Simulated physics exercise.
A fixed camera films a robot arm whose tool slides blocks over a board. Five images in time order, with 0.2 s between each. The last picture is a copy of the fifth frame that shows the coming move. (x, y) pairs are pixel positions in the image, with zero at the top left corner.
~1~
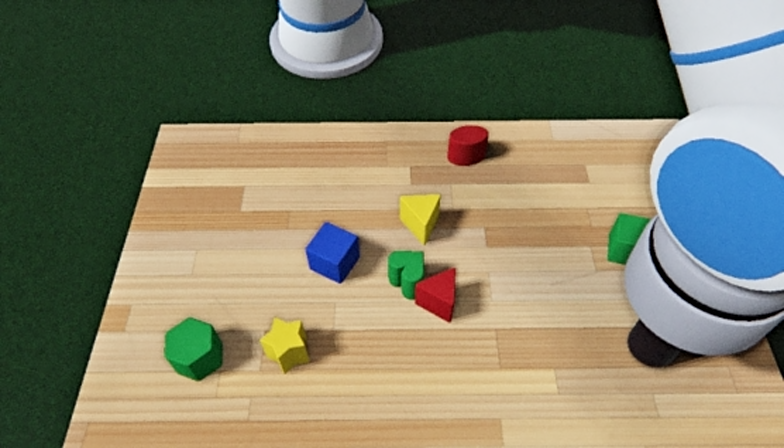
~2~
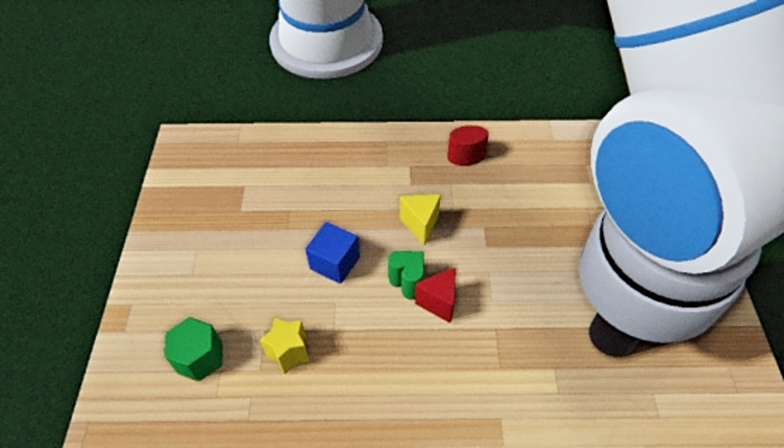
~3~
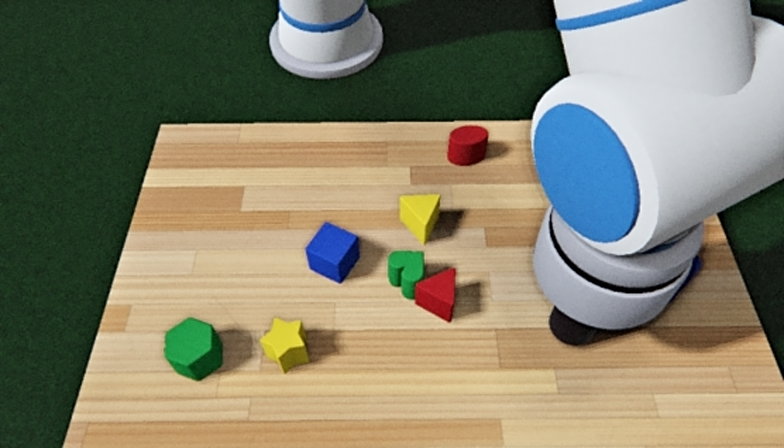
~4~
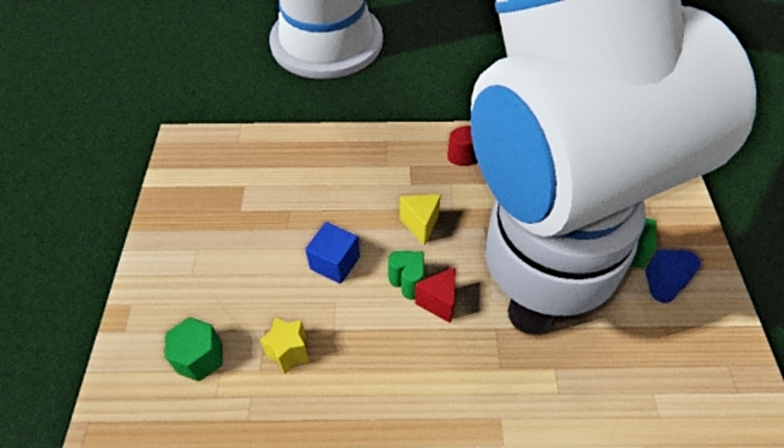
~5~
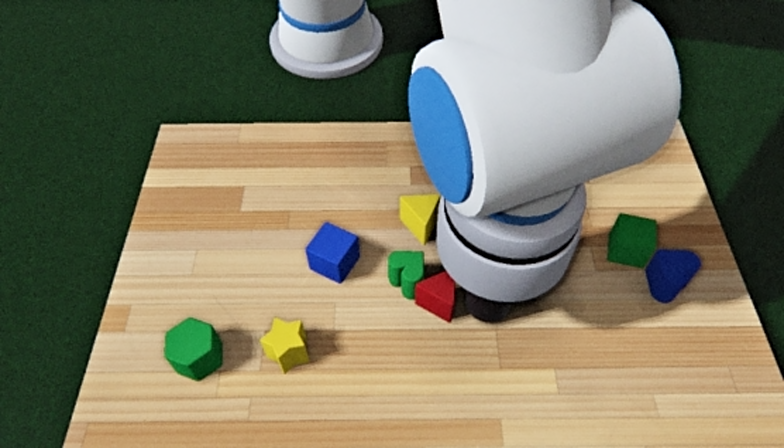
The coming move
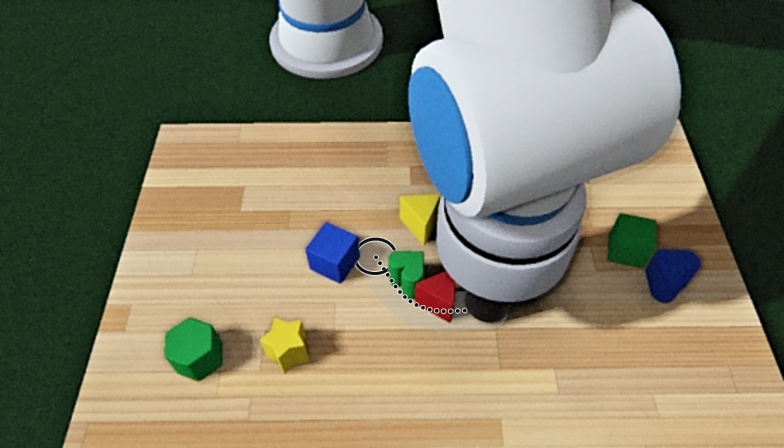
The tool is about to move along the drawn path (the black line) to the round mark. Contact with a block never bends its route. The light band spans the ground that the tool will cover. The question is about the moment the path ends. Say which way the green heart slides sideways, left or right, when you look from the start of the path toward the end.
The shift goes right.
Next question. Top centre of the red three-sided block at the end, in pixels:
Answer: (351, 263).
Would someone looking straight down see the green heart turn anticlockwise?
Answer: No.
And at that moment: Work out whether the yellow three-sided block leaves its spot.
That block is not shifted.
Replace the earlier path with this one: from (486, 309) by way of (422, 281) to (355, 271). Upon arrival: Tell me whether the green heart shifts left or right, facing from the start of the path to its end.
Shifts left.
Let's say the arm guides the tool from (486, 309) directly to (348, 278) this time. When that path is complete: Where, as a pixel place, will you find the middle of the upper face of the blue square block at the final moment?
Pixel (282, 226).
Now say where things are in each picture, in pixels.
In the first frame, tool's lower end (651, 346); blue square block (332, 242); green heart (409, 263); yellow three-sided block (422, 205); red three-sided block (441, 285).
In the second frame, tool (612, 336); blocks still.
In the third frame, tool (571, 325); blocks still.
In the fourth frame, tool (530, 315); blocks still.
In the fifth frame, tool (487, 303); blue square block (332, 242); green heart (409, 263); yellow three-sided block (422, 205); red three-sided block (441, 285).
Drawn move, from (486, 309) over (438, 311) and (398, 290) to (375, 256).
On the path given first. One third of the way, tool (438, 305); green heart (398, 258), turned 55° clockwise; red three-sided block (403, 285).
Two thirds of the way, tool (398, 284); green heart (376, 239), turned 95° clockwise; red three-sided block (361, 269).
At the end, tool (375, 249); blue square block (326, 239), turned 20° anticlockwise; green heart (361, 208), turned 60° clockwise; yellow three-sided block still; red three-sided block (351, 263), turned 35° anticlockwise.
